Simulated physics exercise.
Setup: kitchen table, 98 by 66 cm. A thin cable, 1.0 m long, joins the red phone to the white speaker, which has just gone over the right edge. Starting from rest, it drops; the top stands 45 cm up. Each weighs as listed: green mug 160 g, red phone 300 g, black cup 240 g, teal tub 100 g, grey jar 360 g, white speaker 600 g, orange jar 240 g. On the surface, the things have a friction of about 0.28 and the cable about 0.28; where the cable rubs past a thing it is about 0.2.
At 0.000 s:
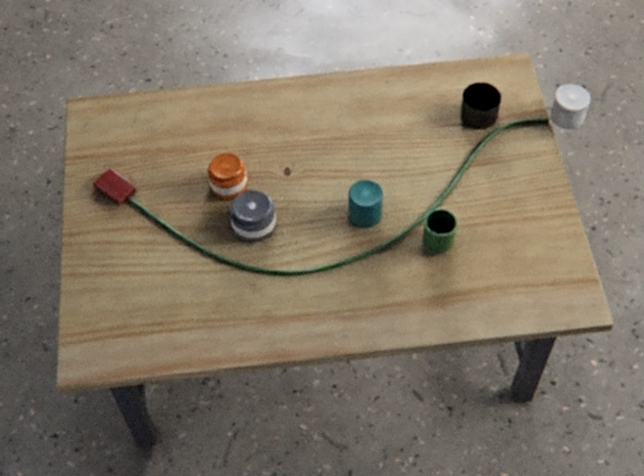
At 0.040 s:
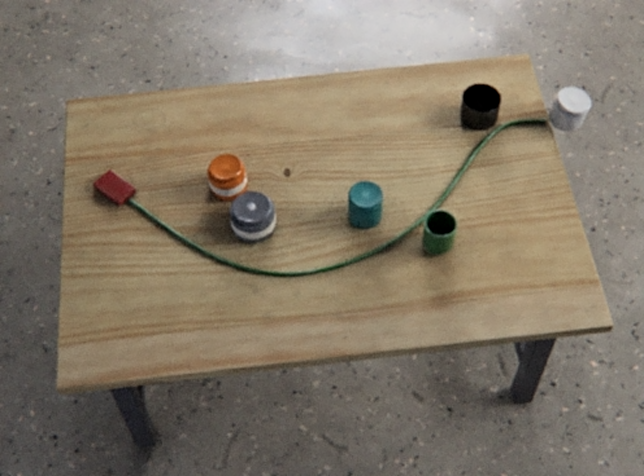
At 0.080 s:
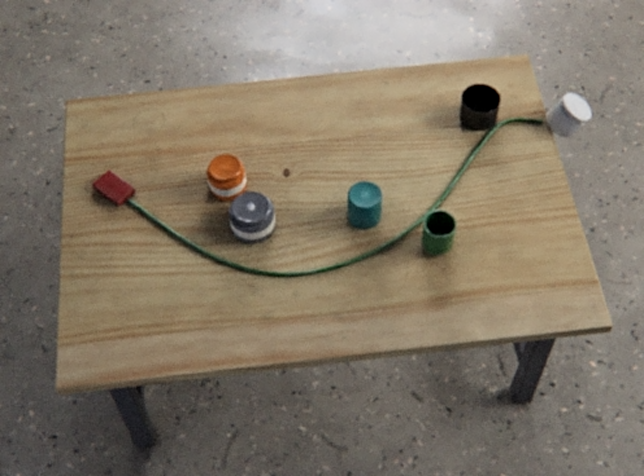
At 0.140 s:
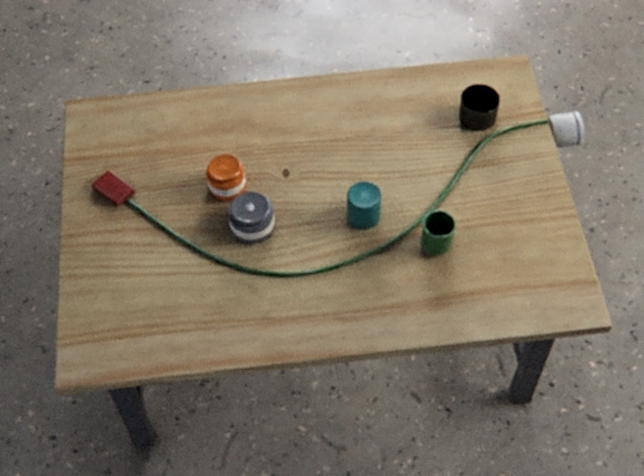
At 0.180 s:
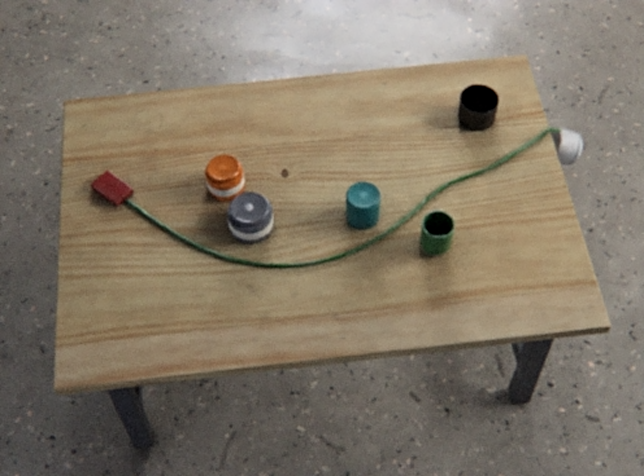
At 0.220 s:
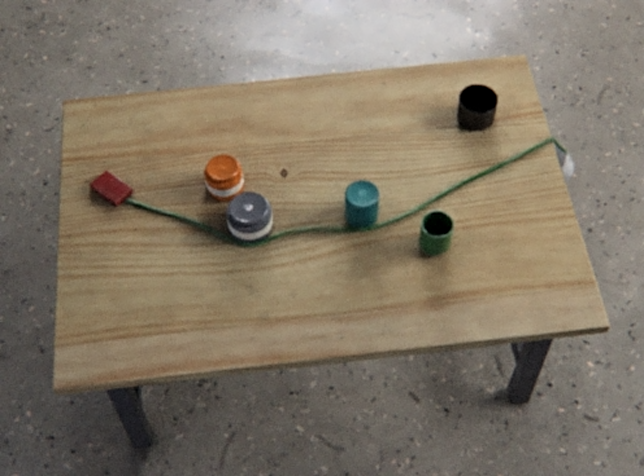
In the video, a white cylindrical object tied by a green cable to a red block tips over the right edge of a wooden table and drops lower, drawing the cable straighter against the grey jar and teal tub.
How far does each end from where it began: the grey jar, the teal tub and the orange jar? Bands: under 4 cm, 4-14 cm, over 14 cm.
In order: The grey jar moves a moderate way; the teal tub travels a long way; the orange jar hardly moves.
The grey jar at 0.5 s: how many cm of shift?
Shift: Approx. 9 cm.
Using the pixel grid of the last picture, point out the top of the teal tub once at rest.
Around (338, 95).
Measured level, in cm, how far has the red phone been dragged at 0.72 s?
About 42 cm.
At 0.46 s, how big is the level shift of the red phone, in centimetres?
22 cm.
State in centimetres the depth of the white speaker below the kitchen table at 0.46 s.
Depth: About 40 cm.
By 0.5 s, the cable's tail end at (238, 220); teal tub 19 cm off its start, grey jar 9 cm off its start, red phone 23 cm off its start.
By 0.7 s, the cable's tail end at (336, 230); teal tub 25 cm off its start, grey jar 10 cm off its start, red phone 43 cm off its start.
By 1.0 s, the cable's tail end at (350, 232); teal tub 25 cm off its start at (337, 95), grey jar 10 cm off its start at (265, 164), red phone 46 cm off its start at (337, 242).
By 1.2 s, the cable's tail end at (350, 232); teal tub 25 cm off its start, grey jar 10 cm off its start, red phone 46 cm off its start.
By 2.4 s, the cable's tail end at (350, 232); teal tub 25 cm off its start at (338, 95), grey jar 10 cm off its start at (265, 164), orange jar 0 cm off its start at (222, 167), red phone 46 cm off its start at (337, 242).
